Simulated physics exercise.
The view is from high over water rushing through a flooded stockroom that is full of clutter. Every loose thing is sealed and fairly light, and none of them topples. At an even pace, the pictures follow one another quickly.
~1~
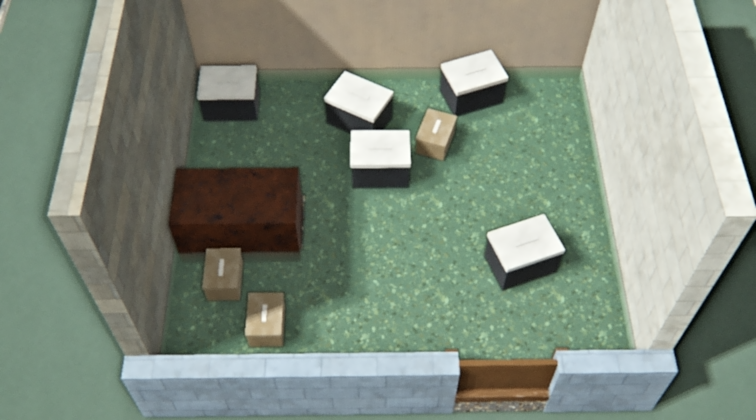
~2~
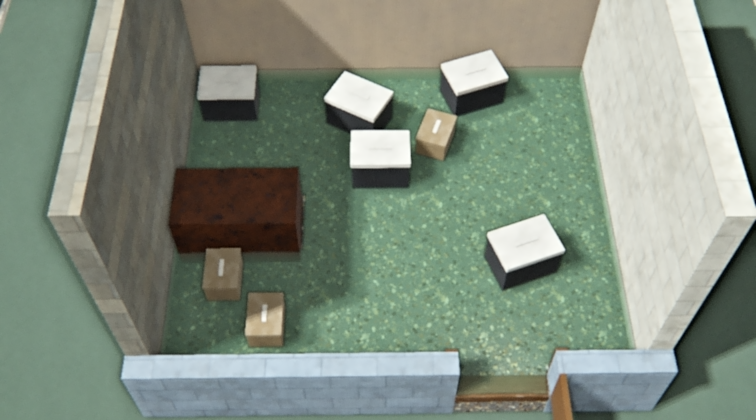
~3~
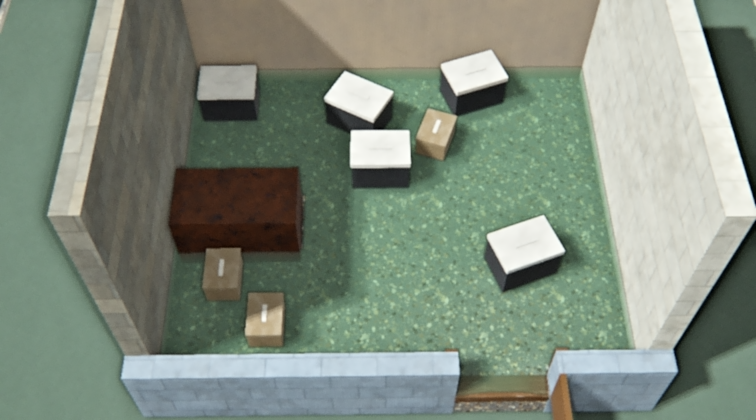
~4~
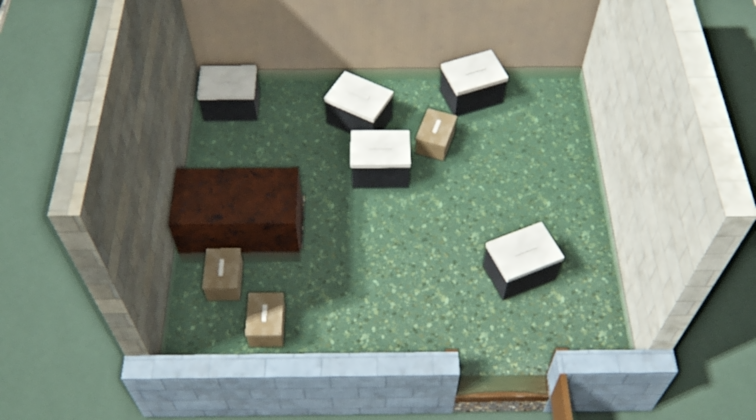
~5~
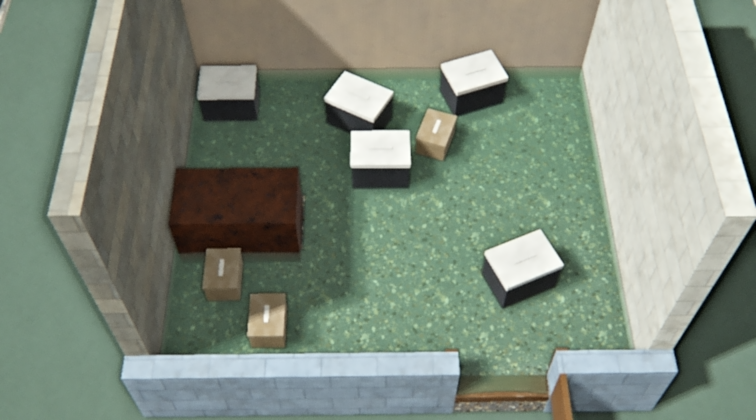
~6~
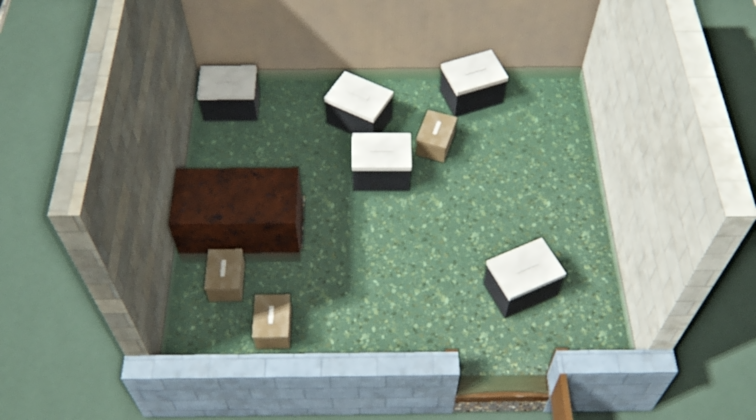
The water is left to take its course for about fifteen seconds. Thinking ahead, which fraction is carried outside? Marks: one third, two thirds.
The share will most likely be below one third.
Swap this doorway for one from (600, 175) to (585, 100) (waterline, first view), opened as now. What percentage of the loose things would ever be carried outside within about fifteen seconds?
My figure is 60 in a hundred.
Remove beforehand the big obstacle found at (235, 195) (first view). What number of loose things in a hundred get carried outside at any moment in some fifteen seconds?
Something like 20 per cent of them.
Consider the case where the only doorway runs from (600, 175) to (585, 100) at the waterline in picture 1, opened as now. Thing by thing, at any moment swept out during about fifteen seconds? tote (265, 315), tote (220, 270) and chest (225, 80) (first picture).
One by one as named: Doesn't escape, doesn't escape and doesn't escape.
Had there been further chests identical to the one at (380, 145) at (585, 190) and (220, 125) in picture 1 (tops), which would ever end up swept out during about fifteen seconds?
Well, the first one ends up flushed out, and the second one ends up trapped.
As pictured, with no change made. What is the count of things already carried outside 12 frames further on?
The number is 1.
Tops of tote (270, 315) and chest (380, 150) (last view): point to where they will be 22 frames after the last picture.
(346, 333) and (440, 235), approximately.
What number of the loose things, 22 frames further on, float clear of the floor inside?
It adds up to 7.
A moment on, 0 of 8 are out; 8 afloat.
Next, 1 of 8 are out; 7 afloat.
Later, 1 of 8 are out; 7 afloat.
In the end, 1 of 8 are out; 7 afloat.
